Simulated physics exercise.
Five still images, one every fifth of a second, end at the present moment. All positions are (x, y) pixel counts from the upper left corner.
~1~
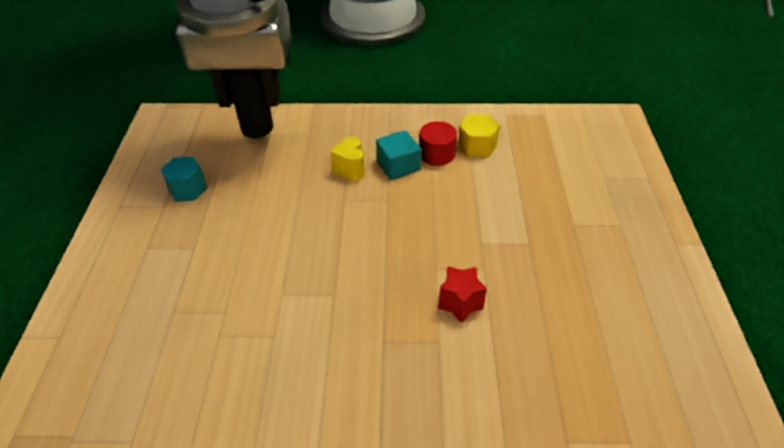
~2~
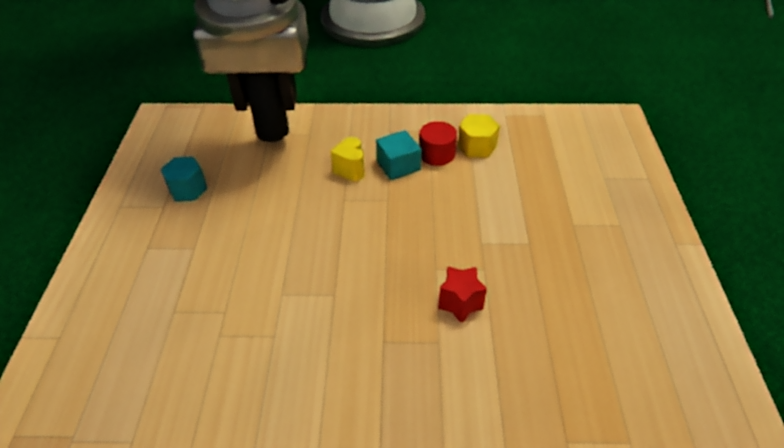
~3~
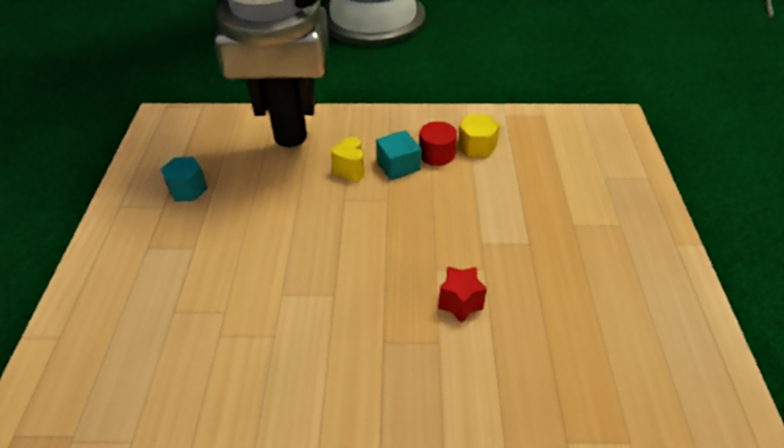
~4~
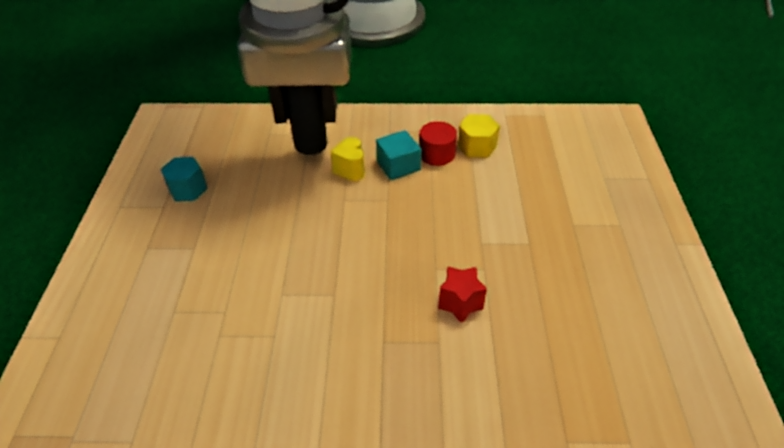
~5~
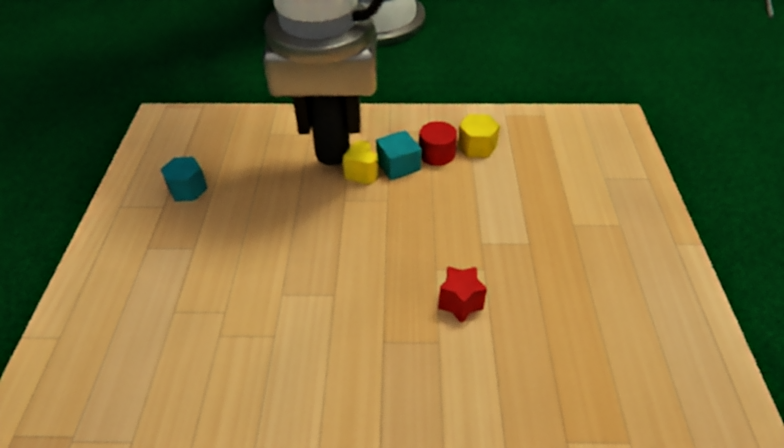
A robotic arm with a dark peg hangs over the far left of a light wooden board on a green surface, seen from above at an angle by a still camera. A yellow heart, turquoise block, red round block and yellow hexagonal block line the far side, with another turquoise block left and a red star nearer. The peg slides right and nudges the heart slightly rightward.
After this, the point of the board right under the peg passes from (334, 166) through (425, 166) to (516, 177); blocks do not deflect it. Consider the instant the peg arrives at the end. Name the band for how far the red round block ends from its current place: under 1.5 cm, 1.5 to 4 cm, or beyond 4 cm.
It shifts over 4 cm.
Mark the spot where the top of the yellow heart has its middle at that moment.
The middle of the upper face of the yellow heart will lie at about (402, 166) in the picture.
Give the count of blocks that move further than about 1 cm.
The count is three or more.
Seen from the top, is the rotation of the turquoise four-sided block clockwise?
Yes, that is what happens.
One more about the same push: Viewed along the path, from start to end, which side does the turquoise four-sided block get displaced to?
My answer: Right.
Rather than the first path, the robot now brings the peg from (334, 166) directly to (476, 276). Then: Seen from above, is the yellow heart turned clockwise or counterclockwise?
Anticlockwise.
On the path given first. One third of the way, peg (396, 154); yellow heart (401, 166), turned 65° clockwise; turquoise four-sided block (436, 148); red round block (461, 129); yellow hexagonal block (494, 119), turned 15° clockwise.
Two thirds of the way, peg (457, 156); yellow heart (402, 166), turned 70° clockwise; turquoise four-sided block (490, 159), turned 60° clockwise; red round block (483, 130); yellow hexagonal block (507, 113).
At the end, peg (518, 165); yellow heart (402, 166), turned 70° clockwise; turquoise four-sided block (544, 177), turned 95° clockwise; red round block (505, 128); yellow hexagonal block (511, 107), turned 15° clockwise.
